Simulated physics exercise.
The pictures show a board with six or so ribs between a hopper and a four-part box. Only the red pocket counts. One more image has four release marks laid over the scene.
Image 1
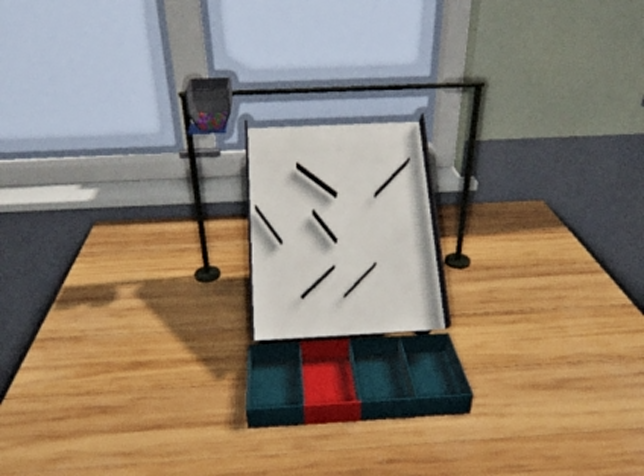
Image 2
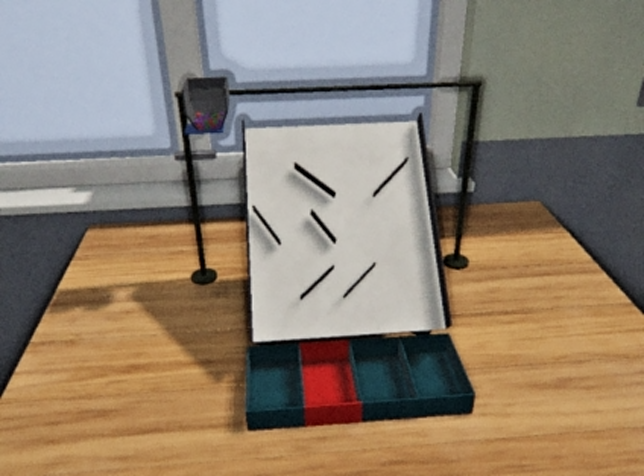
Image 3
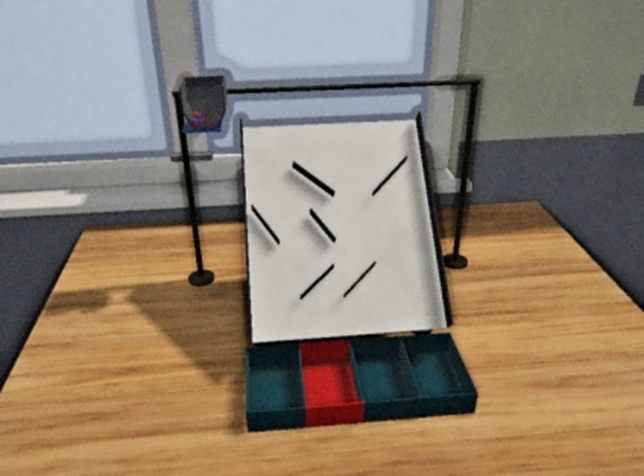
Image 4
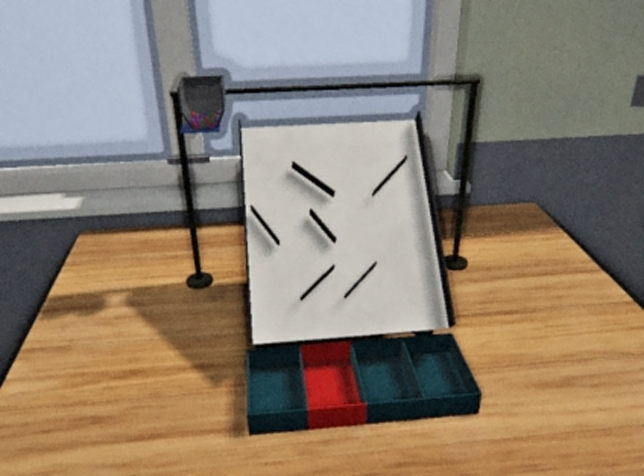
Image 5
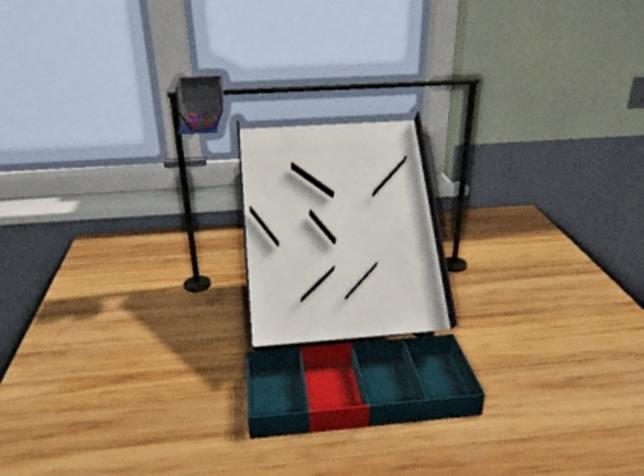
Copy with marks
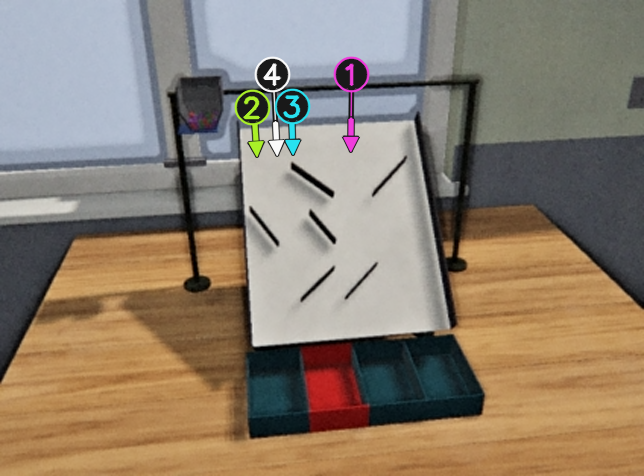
Tilted white board with six dark ribs standing behind a four-part teal box with one red pocket, the view barely shifting.
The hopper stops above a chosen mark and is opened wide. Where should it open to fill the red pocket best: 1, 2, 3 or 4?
The answer is mark 1.
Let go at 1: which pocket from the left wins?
The second from the left.
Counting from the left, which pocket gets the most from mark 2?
The first.
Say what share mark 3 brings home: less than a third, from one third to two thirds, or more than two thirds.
It is less than a third.
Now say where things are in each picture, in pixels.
The first frame shows hopper at (213, 122), round plastic beads, door shut.
The second frame shows ribs (294, 162) to (336, 193), (375, 192) to (408, 157).
The third frame shows ribs (252, 205) to (279, 240), (311, 208) to (336, 239).
The fourth frame shows ribs (301, 297) to (334, 265), (346, 295) to (377, 262).
The fifth frame shows red pocket at (339, 418), number 2 of 4 from the left.
On the marked copy, mark 1 meets the board at (350, 146); mark 2 meets the board at (256, 151); mark 3 meets the board at (292, 149); mark 4 meets the board at (276, 150).
Choosing 1, about two thirds in the red pocket, about a third in other pockets.
Choosing 2, a stray few in the red pocket, nearly all in other pockets, a stray few held on the board, a stray few outside the box.
Choosing 3, a small part in the red pocket, most in other pockets, a small part outside the box.
Choosing 4, a stray few in the red pocket, nearly all in other pockets, a small part outside the box.
